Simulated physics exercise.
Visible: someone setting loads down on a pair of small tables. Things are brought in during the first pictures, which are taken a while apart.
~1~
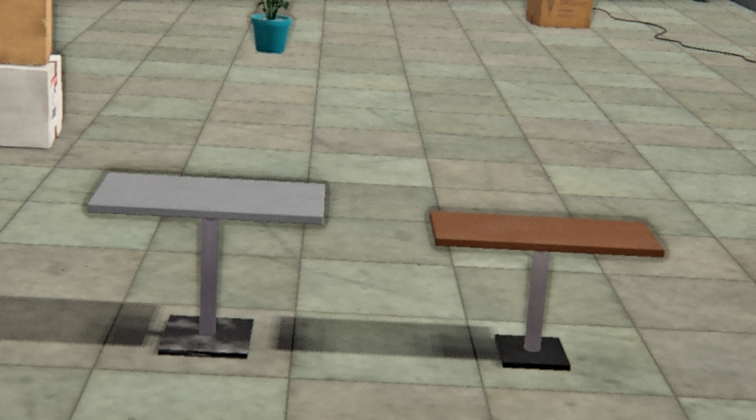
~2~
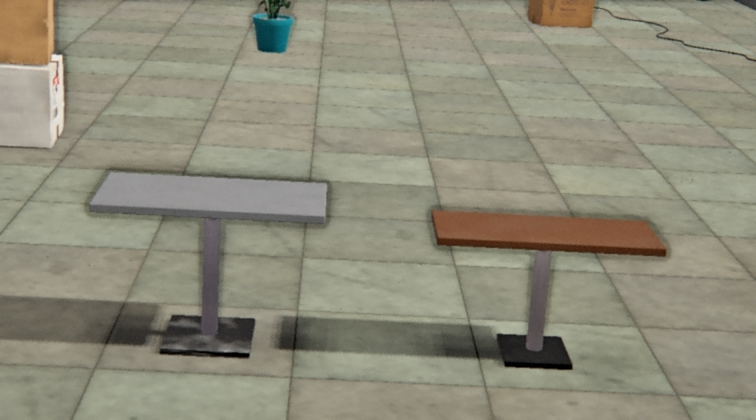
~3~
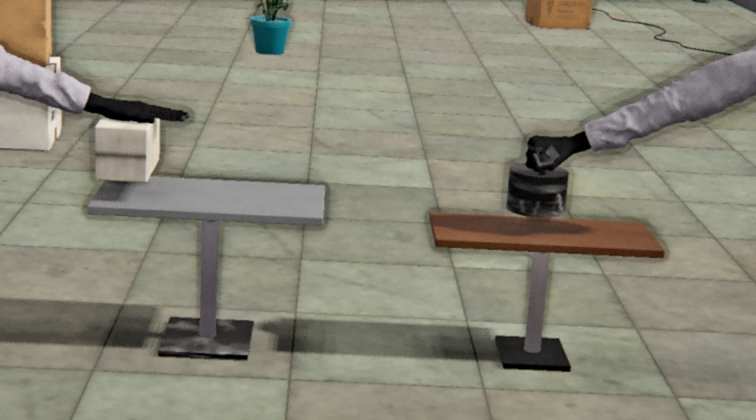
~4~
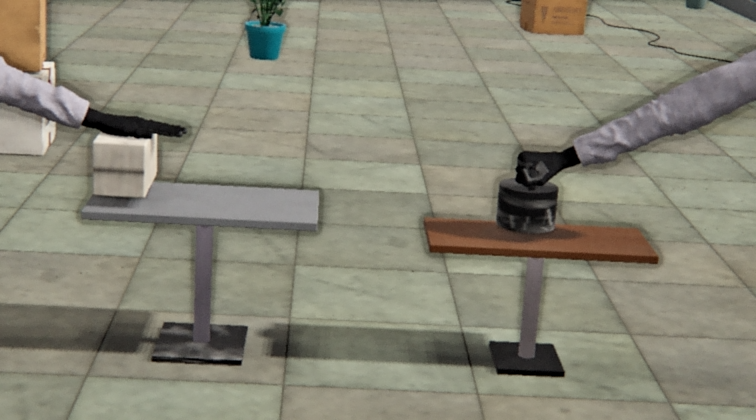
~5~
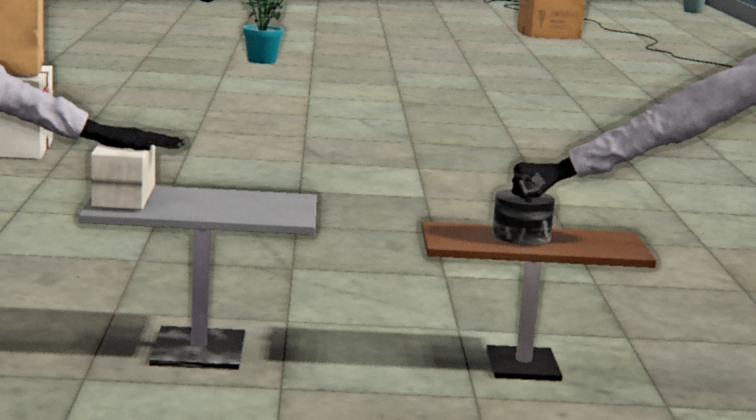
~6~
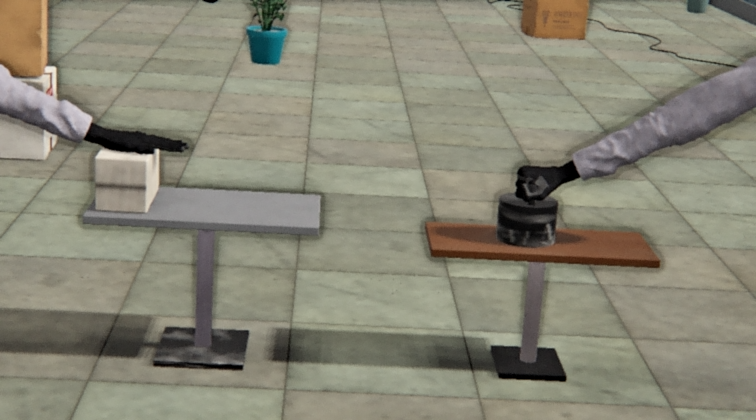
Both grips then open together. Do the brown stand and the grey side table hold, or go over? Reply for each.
Outcome: The brown stand stays flat on its feet and the grey side table tips up.
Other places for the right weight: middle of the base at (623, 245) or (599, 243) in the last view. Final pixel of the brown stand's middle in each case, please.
It ends around (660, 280) and (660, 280).
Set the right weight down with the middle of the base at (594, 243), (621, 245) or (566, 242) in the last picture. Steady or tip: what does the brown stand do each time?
Tumbles, tumbles, remains upright.
Then, 0.56 s past the last view, brown stand at rest near (539, 244); grey side table leaning 29° off how it started near (126, 203).
Then, 0.74 s past the last view, brown stand at rest near (539, 244); grey side table leaning 67° off how it started near (40, 245).
Finally, the brown stand keeps steady, near (539, 244); the grey side table goes over, near (44, 246).
